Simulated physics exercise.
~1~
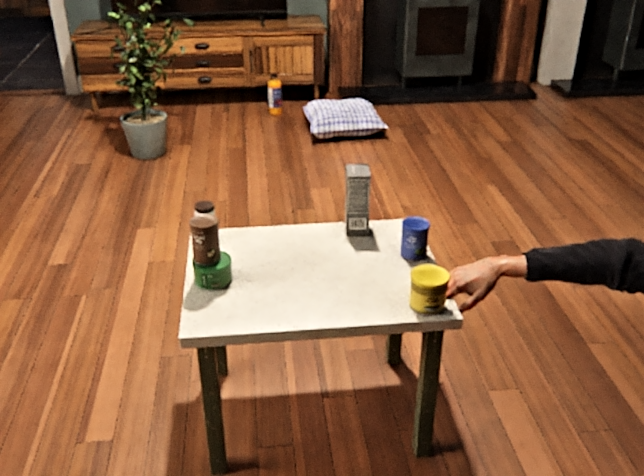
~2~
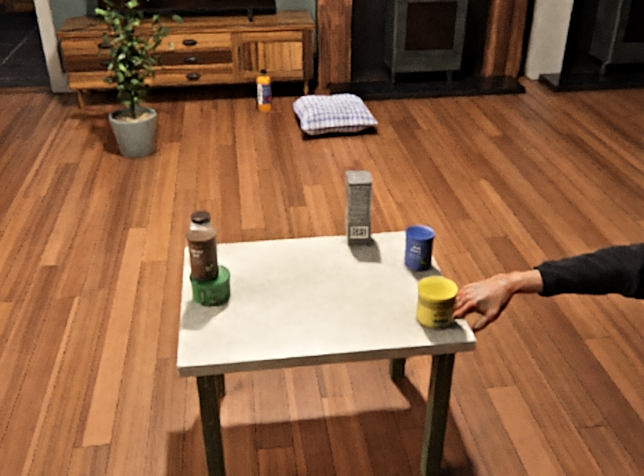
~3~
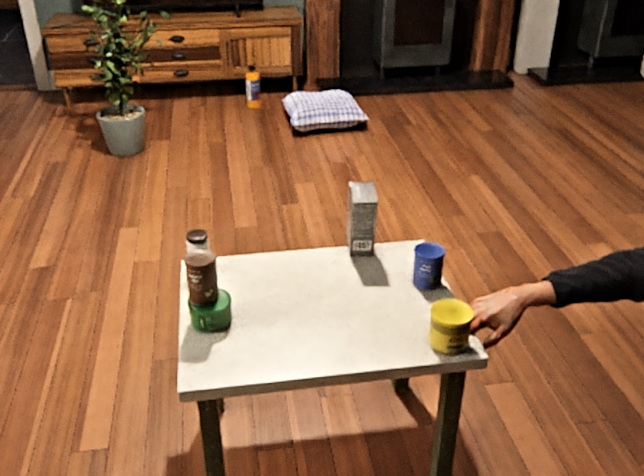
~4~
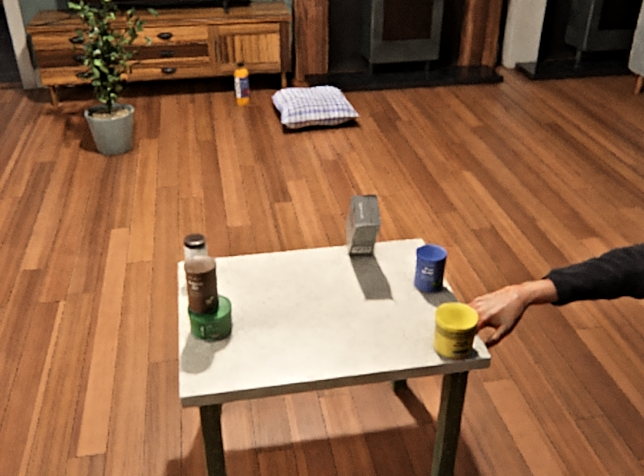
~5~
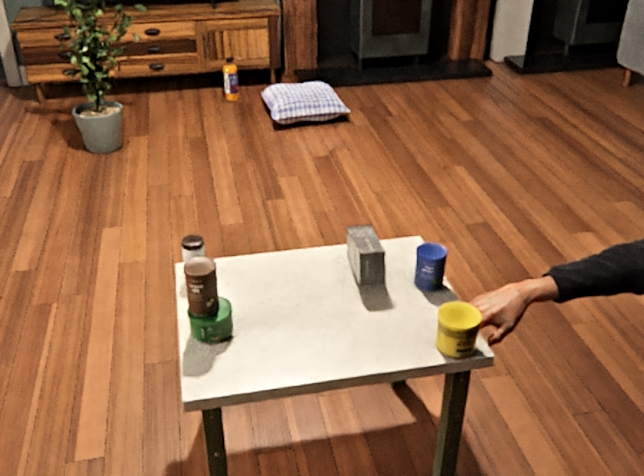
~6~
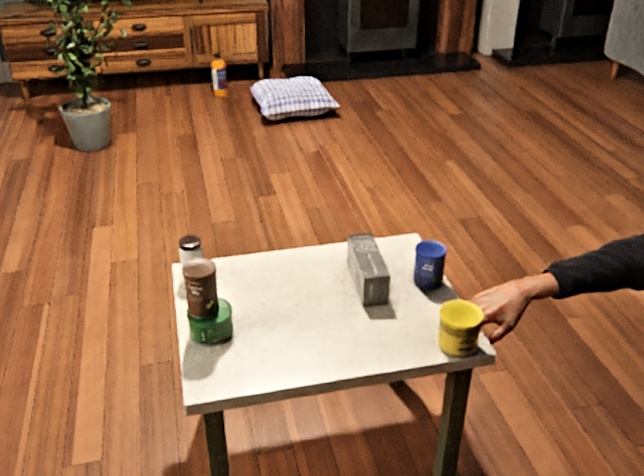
A grey carton tipped over towards the viewer and ended up lying on its side on a small white table, after a hand at the right edge moved the table closer, while the tins, tub and bottle-like container stayed standing.
